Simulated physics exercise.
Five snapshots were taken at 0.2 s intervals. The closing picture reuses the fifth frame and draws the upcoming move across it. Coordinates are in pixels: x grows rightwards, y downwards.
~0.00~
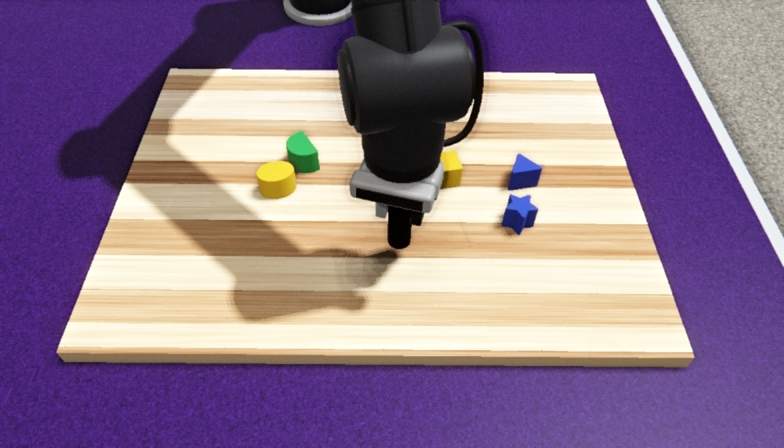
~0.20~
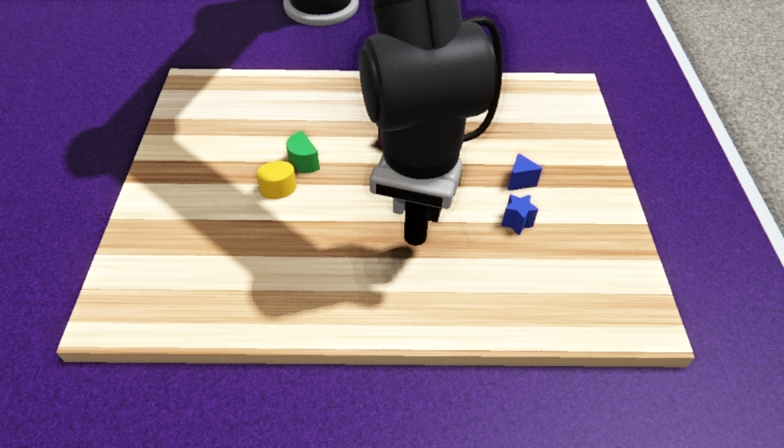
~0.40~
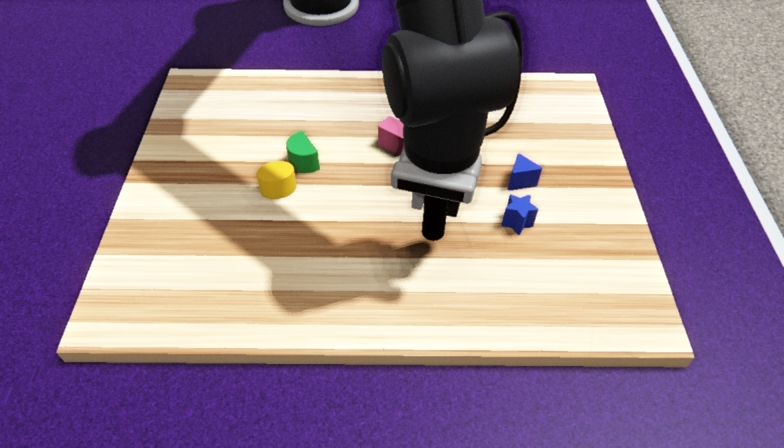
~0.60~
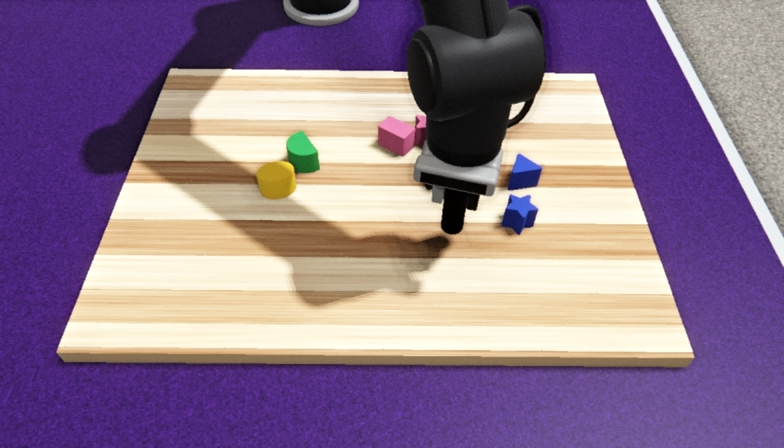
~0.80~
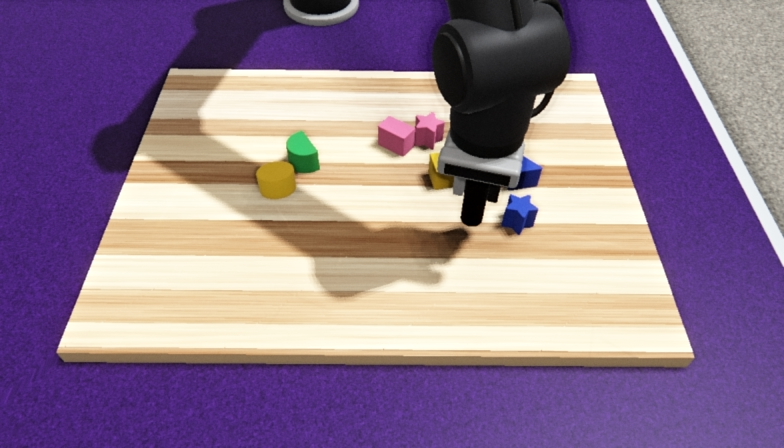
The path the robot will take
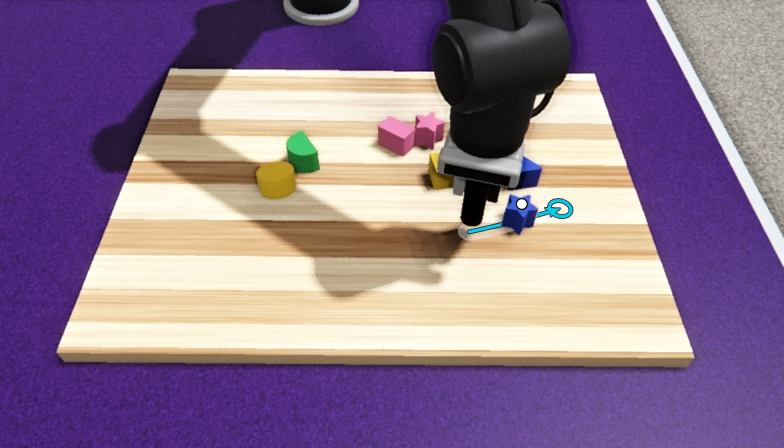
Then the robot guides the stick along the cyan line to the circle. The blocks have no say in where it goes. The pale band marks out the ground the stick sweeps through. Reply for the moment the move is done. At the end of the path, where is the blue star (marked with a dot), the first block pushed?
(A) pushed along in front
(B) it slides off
Option A.
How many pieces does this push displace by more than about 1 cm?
A single block is moved.
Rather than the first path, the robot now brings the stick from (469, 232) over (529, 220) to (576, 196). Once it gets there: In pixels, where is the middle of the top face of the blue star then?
Top centre: (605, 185).
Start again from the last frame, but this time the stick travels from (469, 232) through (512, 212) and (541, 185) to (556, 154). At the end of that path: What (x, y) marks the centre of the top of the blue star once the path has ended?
It will likely be found at (542, 202).
Path on the board, in a line from (469, 232) to (560, 209); the dot is on the blue star.
On the path given first. One third of the way, stick (504, 212); blue star (532, 202).
Two thirds of the way, stick (536, 204); blue star (565, 196).
At the end, stick (565, 195); blue star (593, 193), turned 45° clockwise; blue triangular piece in place.
